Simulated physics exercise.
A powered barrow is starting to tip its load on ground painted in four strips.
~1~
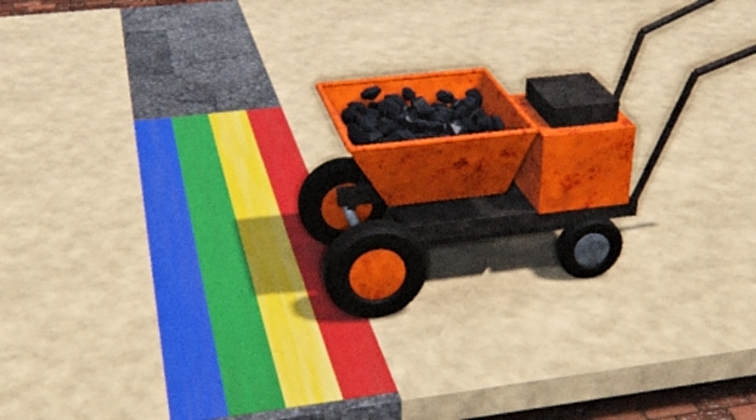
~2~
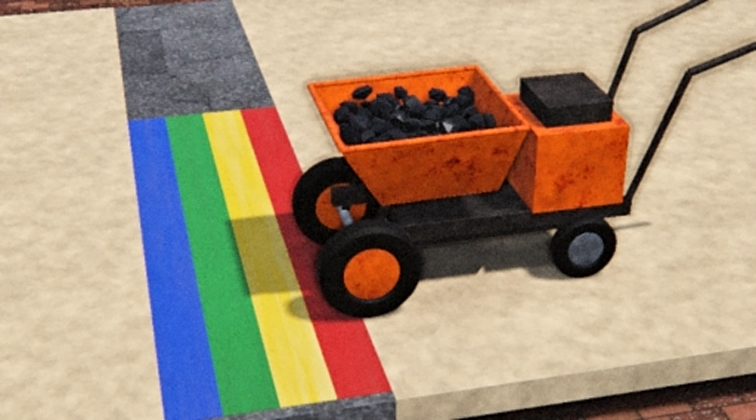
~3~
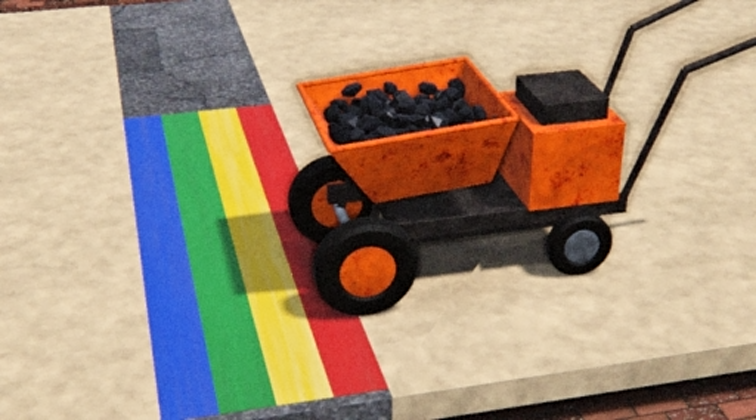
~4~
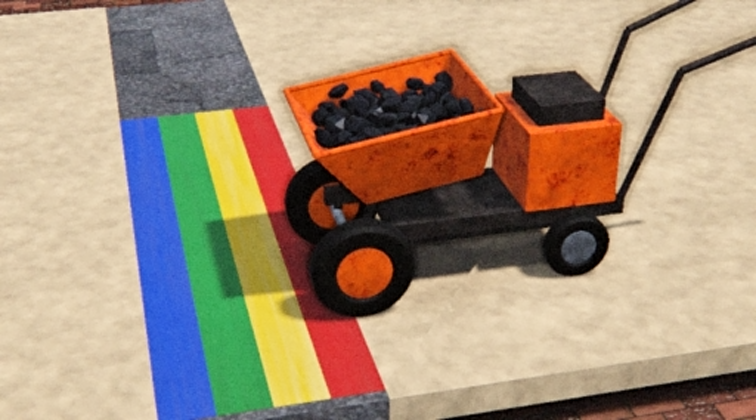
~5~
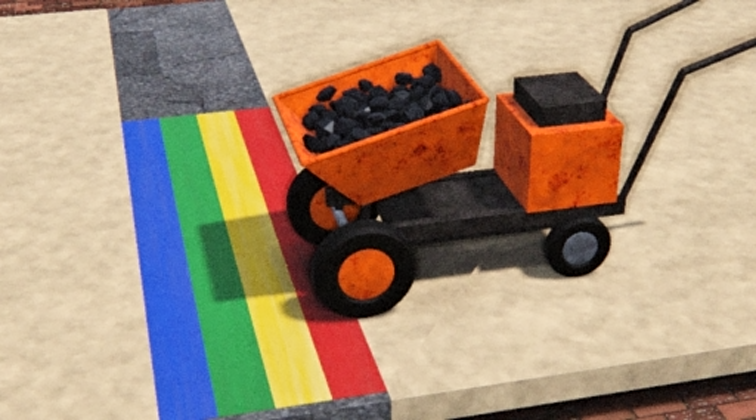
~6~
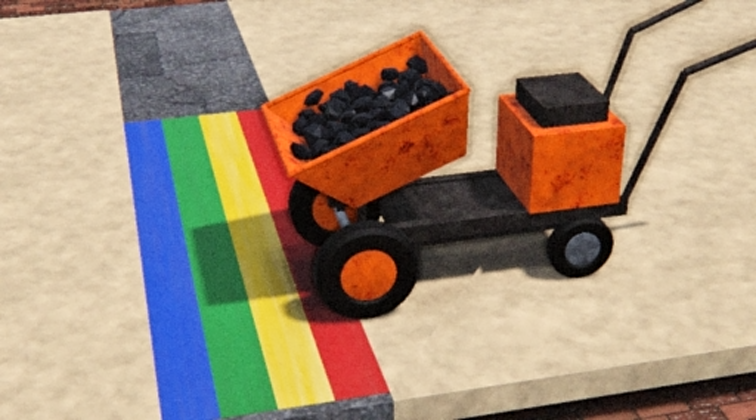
To begin with, an orange powered barrow loaded with black coal stands with its skip level beside blue, green, yellow and red strips. The skip then tilts gradually, its left lip lowering and its right end rising away from the chassis, until it is clearly slanted with the coal still inside.
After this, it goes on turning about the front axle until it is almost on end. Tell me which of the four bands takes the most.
I would say the blue band takes the most.
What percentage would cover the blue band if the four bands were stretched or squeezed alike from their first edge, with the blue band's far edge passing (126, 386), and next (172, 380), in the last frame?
In order, 30 % and 40 %.
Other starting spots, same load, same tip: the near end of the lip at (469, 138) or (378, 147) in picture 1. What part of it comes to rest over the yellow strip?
I'd expect close to 30 per cent and then close to 10 per cent.
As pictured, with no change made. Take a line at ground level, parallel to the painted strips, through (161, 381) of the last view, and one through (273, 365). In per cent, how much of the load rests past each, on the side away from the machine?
In order: 20 percent, then 90 percent.
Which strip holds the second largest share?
Next in line comes the strip in green.
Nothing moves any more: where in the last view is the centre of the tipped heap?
Around (178, 293).
Shortly afterwards, skip tipped steeply; the whole lot in the skip.
Next, skip tipped steeply; the bulk in the skip; only a few over the green strip; a little over the blue strip; only a few falling; only a few off the paint.
Some moments later, skip tipped right over; near a third in the skip; a little over the green strip; near a third over the blue strip; near a quarter off the paint.
In the end, skip tipped right over; a little in the skip; none at all over the red strip; a little over the yellow strip; near a quarter over the green strip; near a third over the blue strip; near a quarter off the paint.
